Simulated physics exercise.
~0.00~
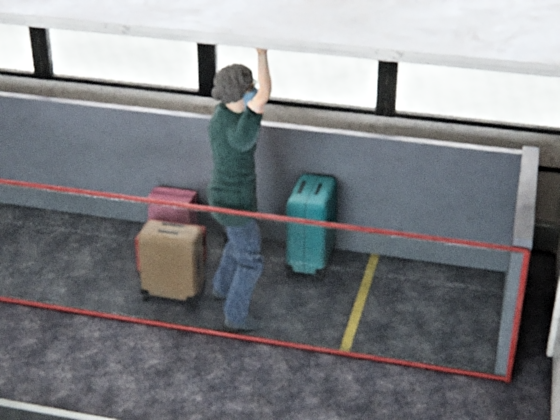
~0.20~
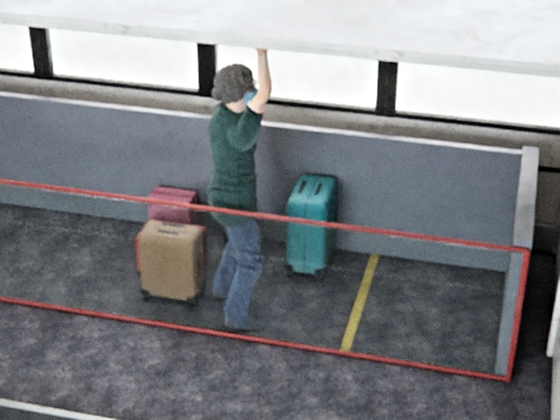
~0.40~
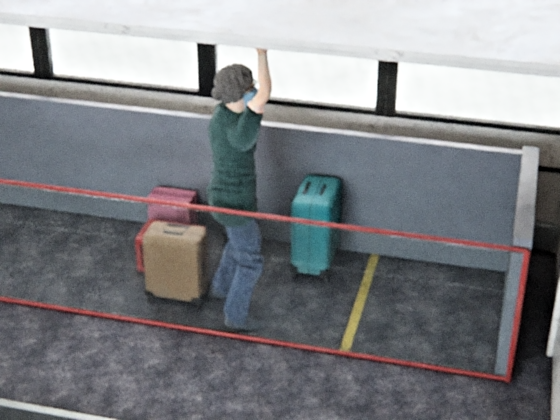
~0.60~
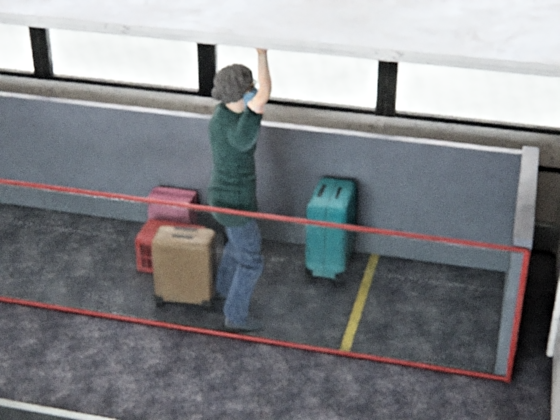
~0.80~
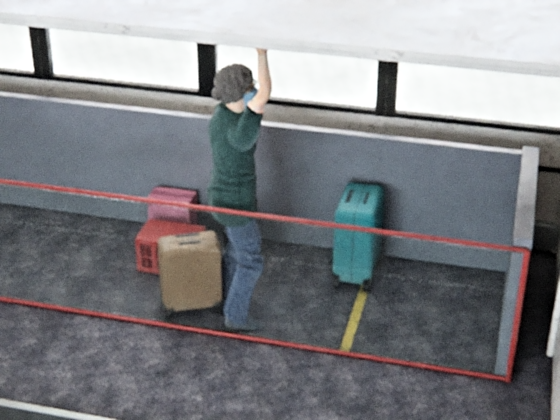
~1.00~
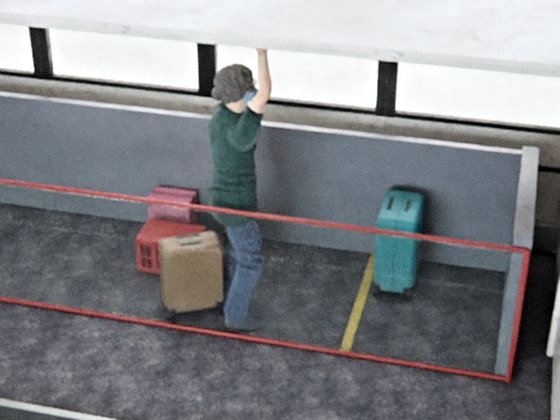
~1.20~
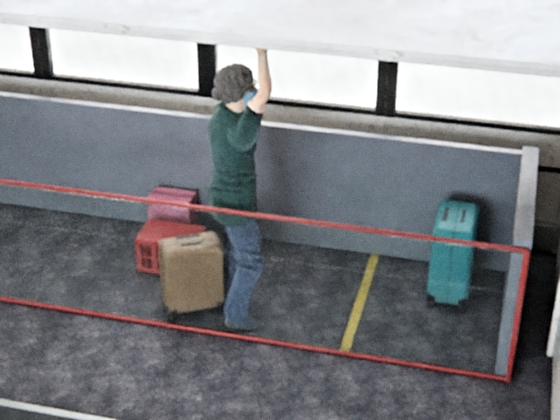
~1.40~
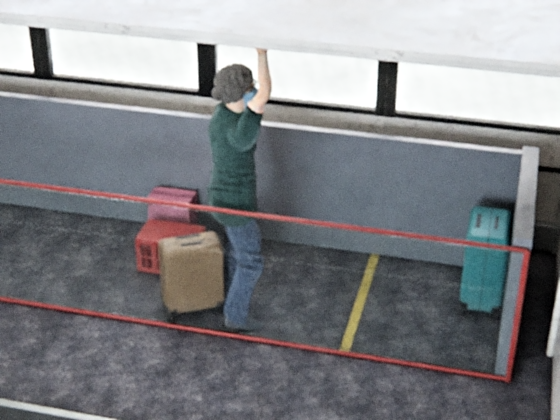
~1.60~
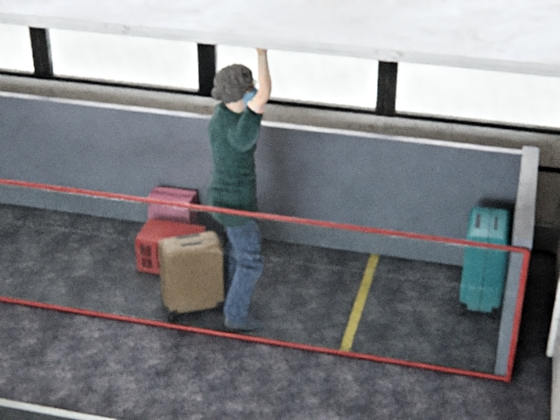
Inside a shuttle's luggage bay, seen from above and to one side, a grey-haired passenger in a dark green top and jeans stands with one arm raised to the overhead panel. A brown case stands at left in front of a red crate and a pink carton, and a larger teal case stands right of the passenger, short of a yellow floor line. Both cases begin rolling right. The brown one shifts slightly, uncovering more of the crate, and stops beside the passenger's legs. The teal one continues across the line, ending upright by the right end wall.
